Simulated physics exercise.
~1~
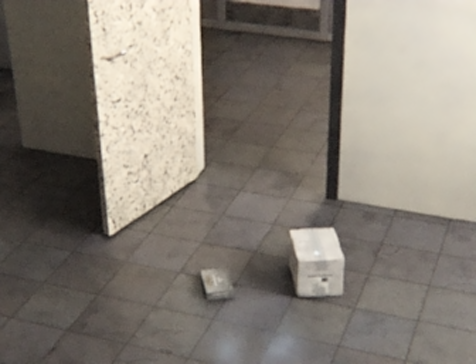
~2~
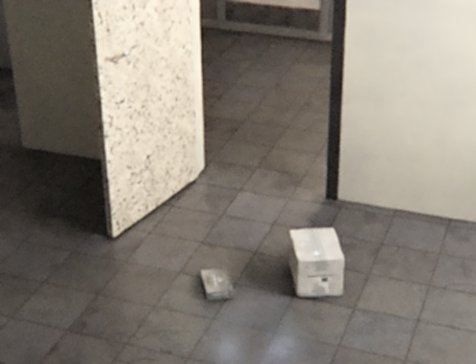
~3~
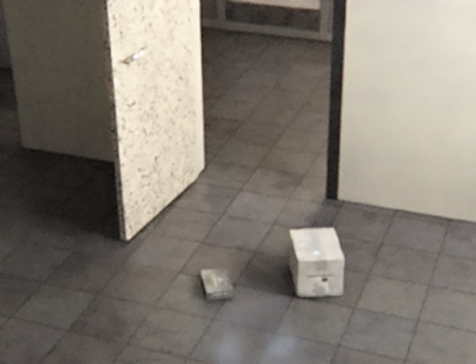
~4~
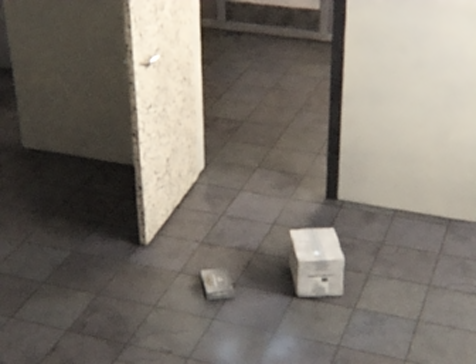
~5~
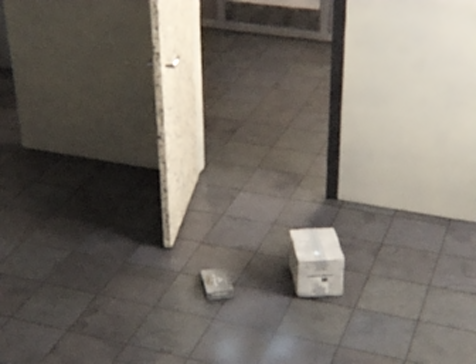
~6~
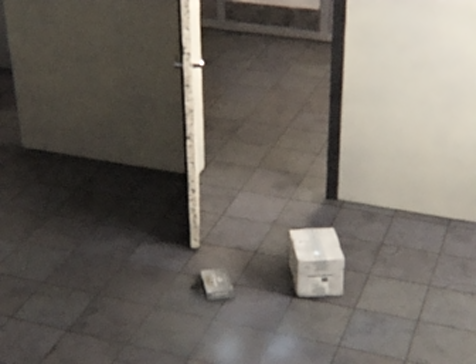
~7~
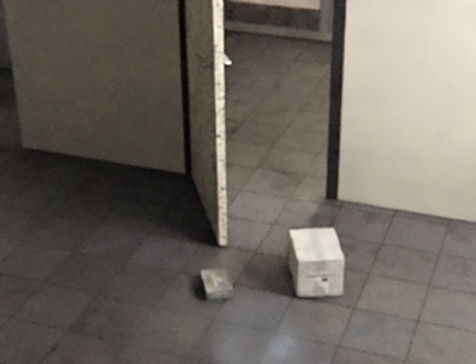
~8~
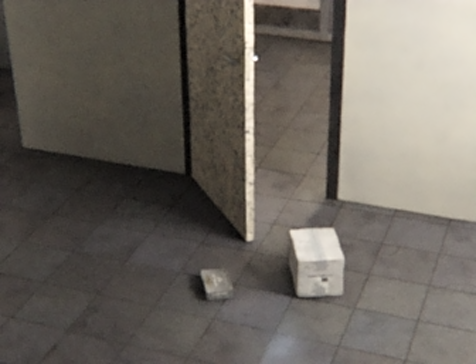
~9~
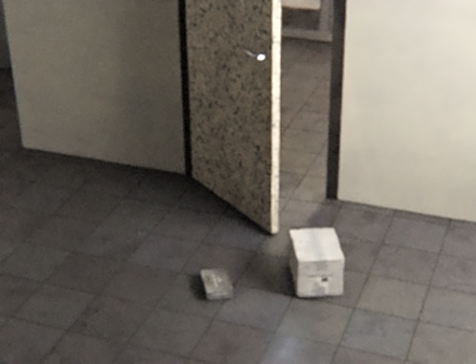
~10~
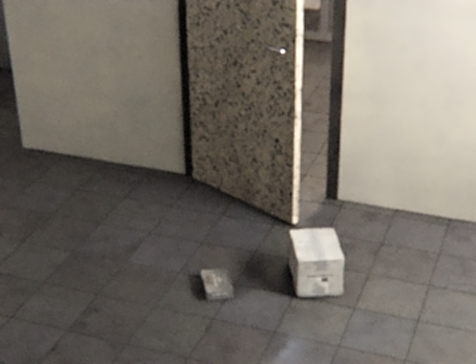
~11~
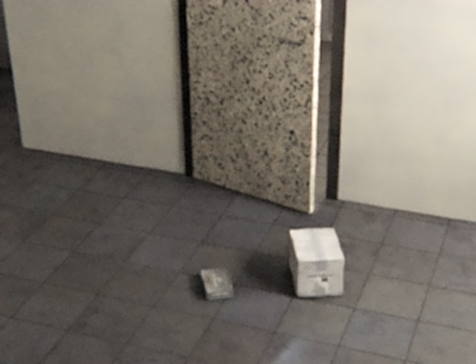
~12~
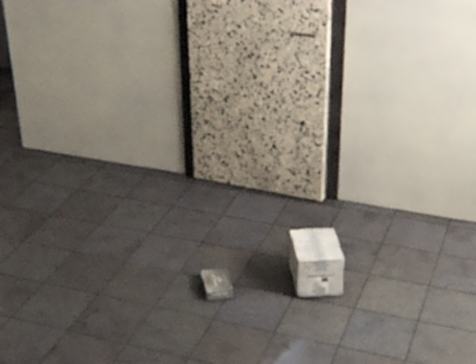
At first, a speckled, pale door stands wide open on the left side of a doorway, with a small grey packet and a white parcel resting on the dark tiled floor in front. The door begins to swing steadily, its free edge coming forward and to the right until it appears edge-on. It keeps turning, passing behind the packet and then the parcel without disturbing either one, while the gap to the room beyond narrows. Finally the door settles shut in its frame, and both items remain where they were on the floor.
